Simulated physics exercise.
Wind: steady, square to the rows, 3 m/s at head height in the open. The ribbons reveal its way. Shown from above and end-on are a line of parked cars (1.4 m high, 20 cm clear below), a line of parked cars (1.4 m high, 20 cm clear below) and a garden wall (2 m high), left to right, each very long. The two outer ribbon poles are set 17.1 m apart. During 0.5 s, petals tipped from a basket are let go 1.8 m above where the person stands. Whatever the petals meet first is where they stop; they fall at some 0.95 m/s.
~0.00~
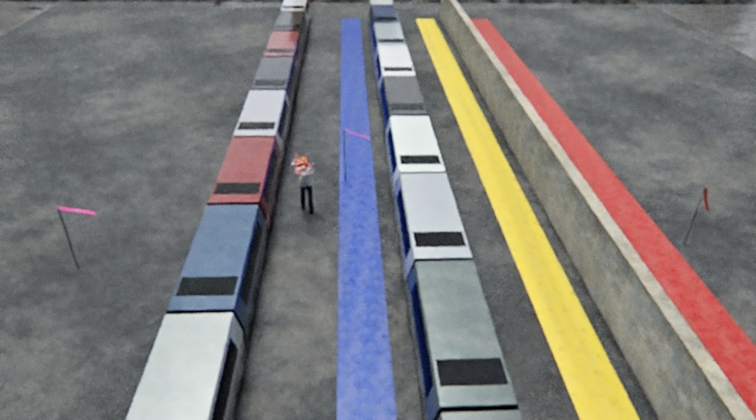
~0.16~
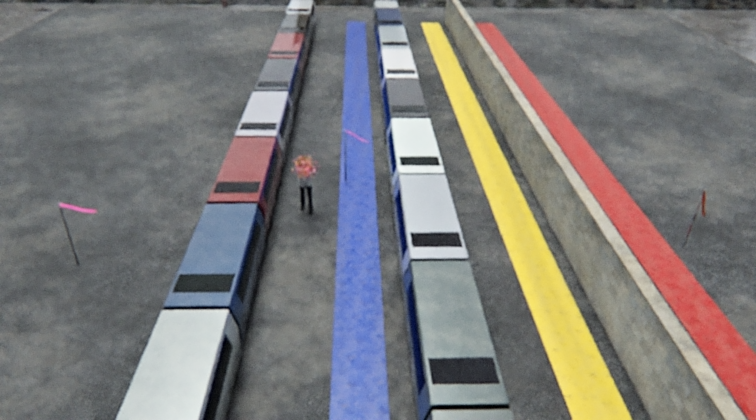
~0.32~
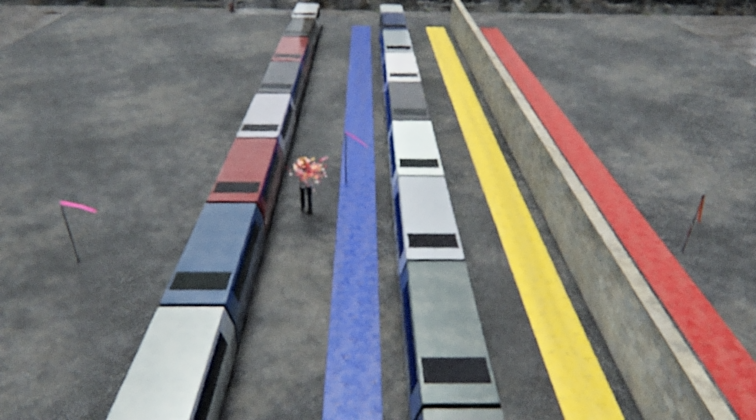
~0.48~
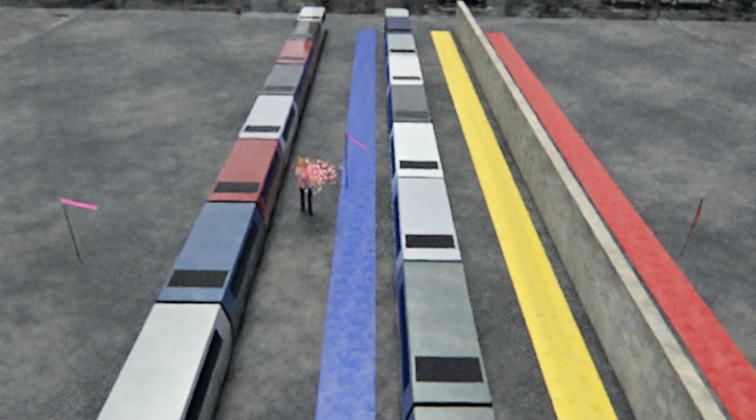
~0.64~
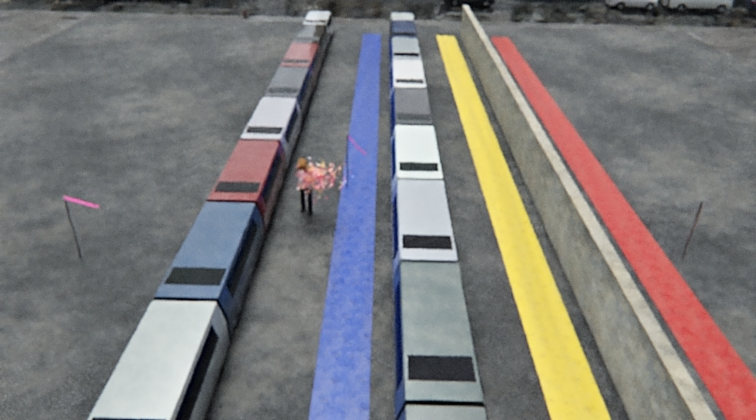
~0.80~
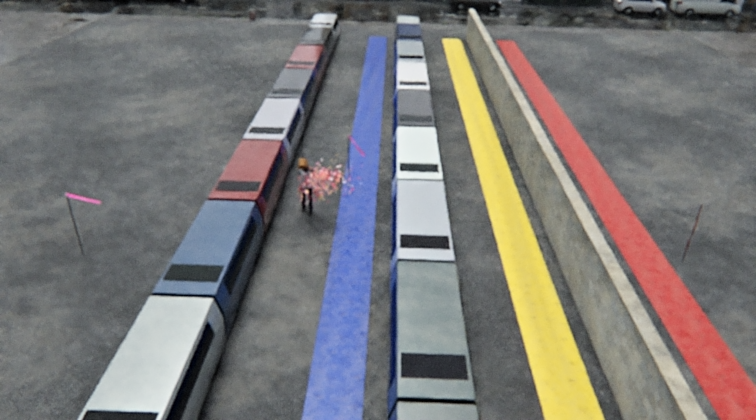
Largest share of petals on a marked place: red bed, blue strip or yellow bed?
Blue.
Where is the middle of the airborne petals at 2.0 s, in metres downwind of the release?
Roughly 1.0 metres.
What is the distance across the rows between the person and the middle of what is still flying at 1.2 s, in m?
My estimate would be some 0.5 metres.
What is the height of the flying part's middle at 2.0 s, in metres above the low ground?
Roughly 0.6 m up.
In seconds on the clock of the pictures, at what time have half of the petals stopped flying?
That should be around 2.4 seconds.
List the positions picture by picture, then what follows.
In the first picture, the left ribbon ends at (95, 214), leaning 75 degrees to the right, the petals in the air span x = 295 to 310 around y = 165 and it comes from (303, 166).
In the second picture, the right ribbon ends at (704, 217), leaning 20 degrees to the right, the petals in the air span x = 295 to 315 around y = 170, the blue one passes (358, 247), the yellow one passes (527, 246) and the red one passes (649, 246).
In the third picture, the inner ribbon ends at (367, 147), leaning 55 degrees to the right, the petals in the air span x = 295 to 320 around y = 170 and the top of the left line of parked cars crosses (240, 180).
In the fourth picture, the left ribbon ends at (97, 208), leaning 75 degrees to the right, the petals in the air span x = 300 to 330 around y = 175, the blue one passes (357, 205), the yellow one passes (507, 207) and the red one passes (616, 209).
In the fifth picture, the petals in the air span x = 300 to 340 around y = 180.
In the sixth picture, the inner ribbon ends at (365, 156), leaning 40 degrees to the right, the petals in the air span x = 305 to 345 around y = 185 and the top of the left line of parked cars crosses (242, 179).
After 1.2 s, 0 % is no longer flying here, and 0 % lies on the blue strip, 0 % on the yellow bed and 0 % on the red bed; the middle of what still flies is 1.0 m above the low ground, near (327, 192).
After 2.0 s, 19 % is no longer flying here, and 2 % lies on the blue strip, 0 % on the yellow bed and 0 % on the red bed; the middle of what still flies is 0.5 m above the low ground, near (332, 207).
After 3.5 s, 89 % is no longer flying here, and 21 % lies on the blue strip, 0 % on the yellow bed and 0 % on the red bed; the middle of what still flies is 0.3 m above the low ground, near (336, 218).
After 8.0 s, 100 % is no longer flying here, and 26 % lies on the blue strip, 0 % on the yellow bed and 0 % on the red bed.
After 45.0 s, 100 % is no longer flying here, and 26 % lies on the blue strip, 0 % on the yellow bed and 0 % on the red bed.
